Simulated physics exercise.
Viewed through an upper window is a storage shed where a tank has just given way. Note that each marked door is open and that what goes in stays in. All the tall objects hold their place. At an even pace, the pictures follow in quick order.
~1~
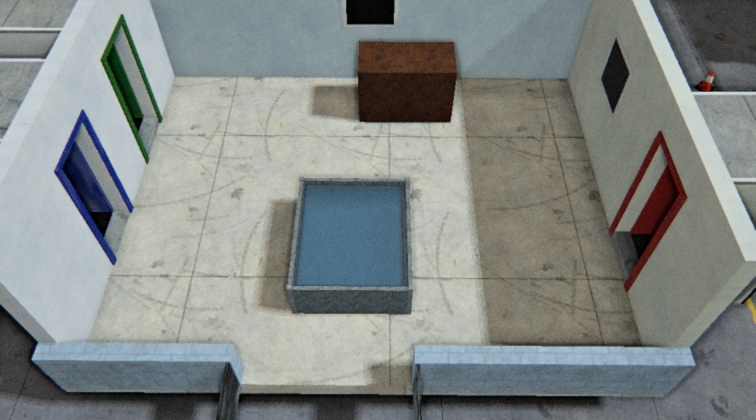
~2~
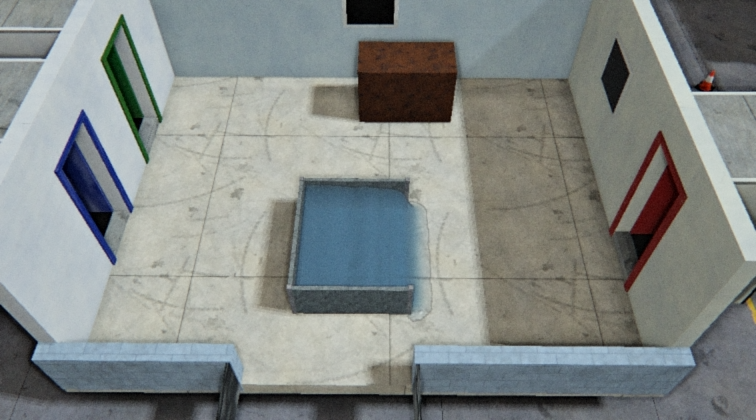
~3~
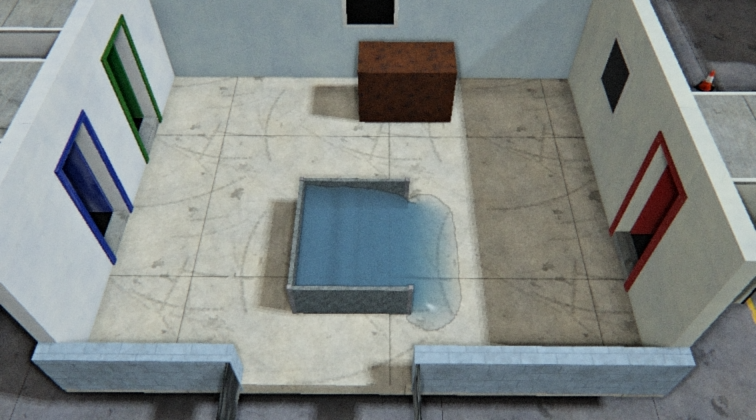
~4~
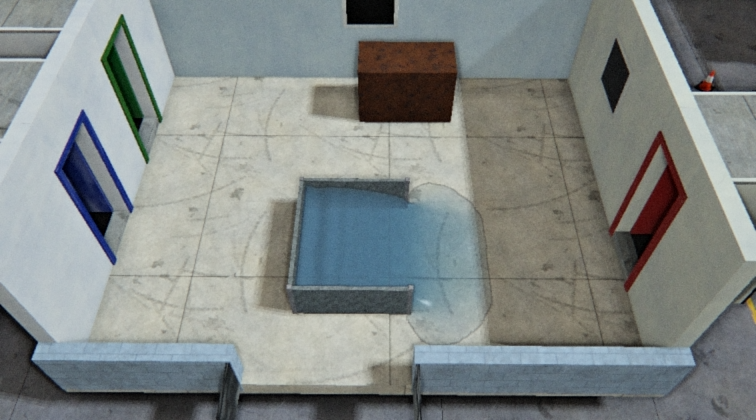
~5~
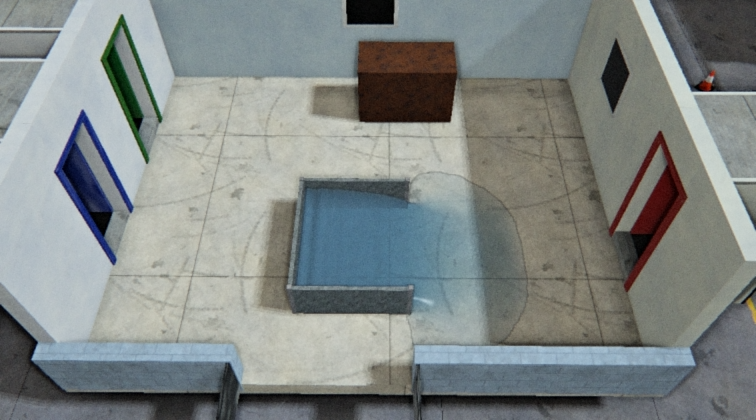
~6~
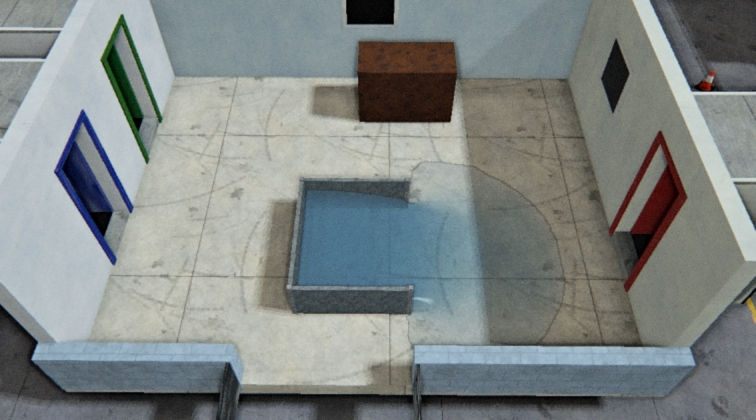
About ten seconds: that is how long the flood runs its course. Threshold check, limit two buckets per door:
Red door over; green door under; blue door under.
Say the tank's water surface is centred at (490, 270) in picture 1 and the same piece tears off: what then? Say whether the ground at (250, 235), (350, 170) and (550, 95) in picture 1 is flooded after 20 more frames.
Result: Spared; spared; inundated.
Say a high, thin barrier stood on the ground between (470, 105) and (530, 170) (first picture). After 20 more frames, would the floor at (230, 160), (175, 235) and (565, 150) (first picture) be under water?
Untouched, untouched, submerged.
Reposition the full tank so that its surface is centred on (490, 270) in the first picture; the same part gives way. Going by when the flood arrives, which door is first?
Looks like the red one.
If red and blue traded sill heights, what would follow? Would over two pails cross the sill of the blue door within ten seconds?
The blue one stays within the limit.
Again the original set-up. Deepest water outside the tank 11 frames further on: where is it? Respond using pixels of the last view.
Around (643, 358).
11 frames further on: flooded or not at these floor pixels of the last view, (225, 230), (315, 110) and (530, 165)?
Taking them as listed, they are spared, spared and waterlogged.
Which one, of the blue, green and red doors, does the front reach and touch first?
From the pictures, my answer is the door marked red.
A moment on, water covers 30 % of the floor; the red door under two buckets in, the green door not reached, the blue door not reached.
Next, water covers 35 % of the floor; the red door over two buckets in, the green door not reached, the blue door not reached.
Then, water covers 35 % of the floor; the red door far over two buckets in, the green door not reached, the blue door not reached.
Later, water covers 55 % of the floor; the red door far over two buckets in, the green door not reached, the blue door not reached.
In the end, water covers 80 % of the floor; the red door far over two buckets in, the green door wet at the sill, nothing in, the blue door not reached.
